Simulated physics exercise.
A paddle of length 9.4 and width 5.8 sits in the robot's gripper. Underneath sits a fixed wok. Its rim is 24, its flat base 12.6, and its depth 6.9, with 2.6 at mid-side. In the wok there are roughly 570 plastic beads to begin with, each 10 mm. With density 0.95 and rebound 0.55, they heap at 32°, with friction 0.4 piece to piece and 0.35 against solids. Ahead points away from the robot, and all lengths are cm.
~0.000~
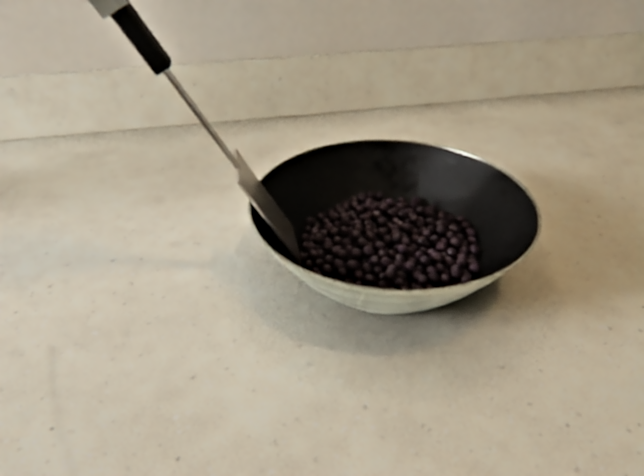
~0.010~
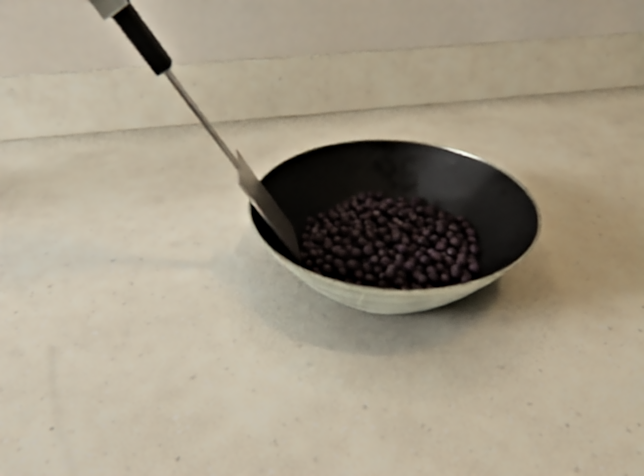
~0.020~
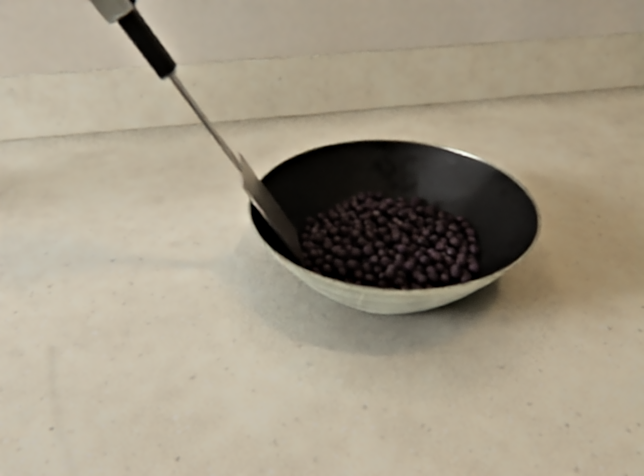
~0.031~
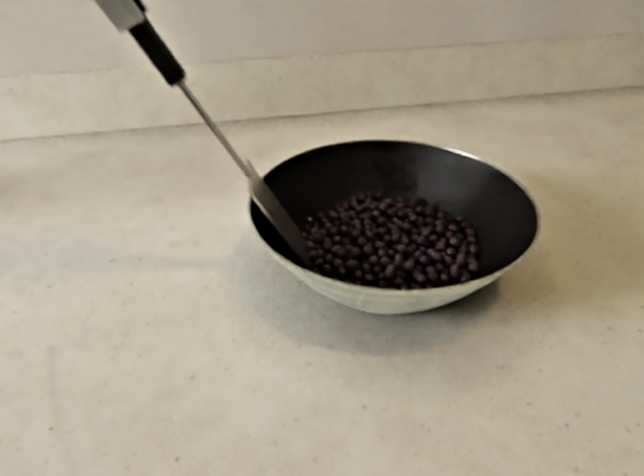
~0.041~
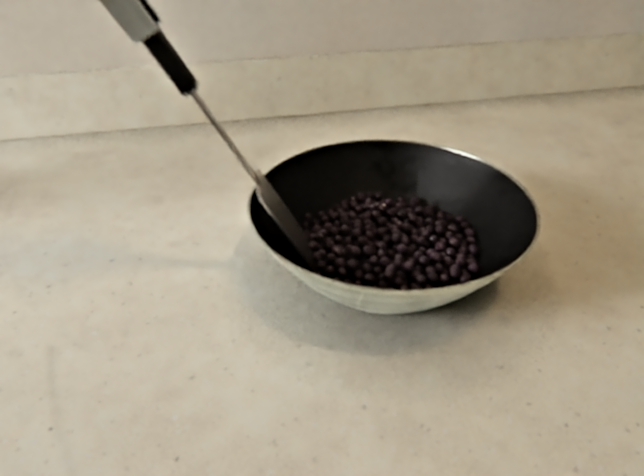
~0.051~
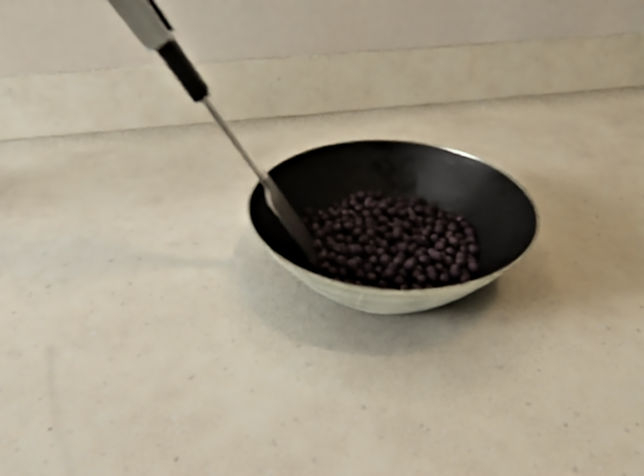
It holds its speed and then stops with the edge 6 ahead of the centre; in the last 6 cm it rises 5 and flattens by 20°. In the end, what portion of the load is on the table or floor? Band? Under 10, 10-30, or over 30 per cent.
Under 10 per cent.
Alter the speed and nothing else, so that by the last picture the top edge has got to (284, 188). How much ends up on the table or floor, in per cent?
Expect about 15 per cent there.
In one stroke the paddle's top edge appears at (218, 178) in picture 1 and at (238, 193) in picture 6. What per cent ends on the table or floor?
About 0 per cent.
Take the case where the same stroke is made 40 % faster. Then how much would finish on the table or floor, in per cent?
10 %.
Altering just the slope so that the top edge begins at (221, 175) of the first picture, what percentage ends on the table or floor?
Roughly 5 percent ends on the table or floor.
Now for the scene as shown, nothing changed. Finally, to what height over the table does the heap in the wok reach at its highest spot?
It reaches around 6.5 cm.
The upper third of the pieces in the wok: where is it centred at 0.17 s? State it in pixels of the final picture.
About pixel (431, 221).
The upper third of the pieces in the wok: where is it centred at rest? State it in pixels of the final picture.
Close to pixel (448, 224).
After 0.11 s, sloping 63°, highest piece 6 above the table; 567 in the wok.
After 0.17 s, sloping 55°, highest piece 10 above the table; 566 in the wok, 1 on the blade or in flight.
After 0.40 s, sloping 43°, highest piece 7 above the table; 543 in the wok, 15 on the table or floor, 9 on the blade or in flight.
After 1.45 s, sloping 43°, highest piece 7 above the table; 543 in the wok, 24 on the table or floor.
In the end, 543 in the wok, 24 on the table or floor. That is 4 % on the table or floor.
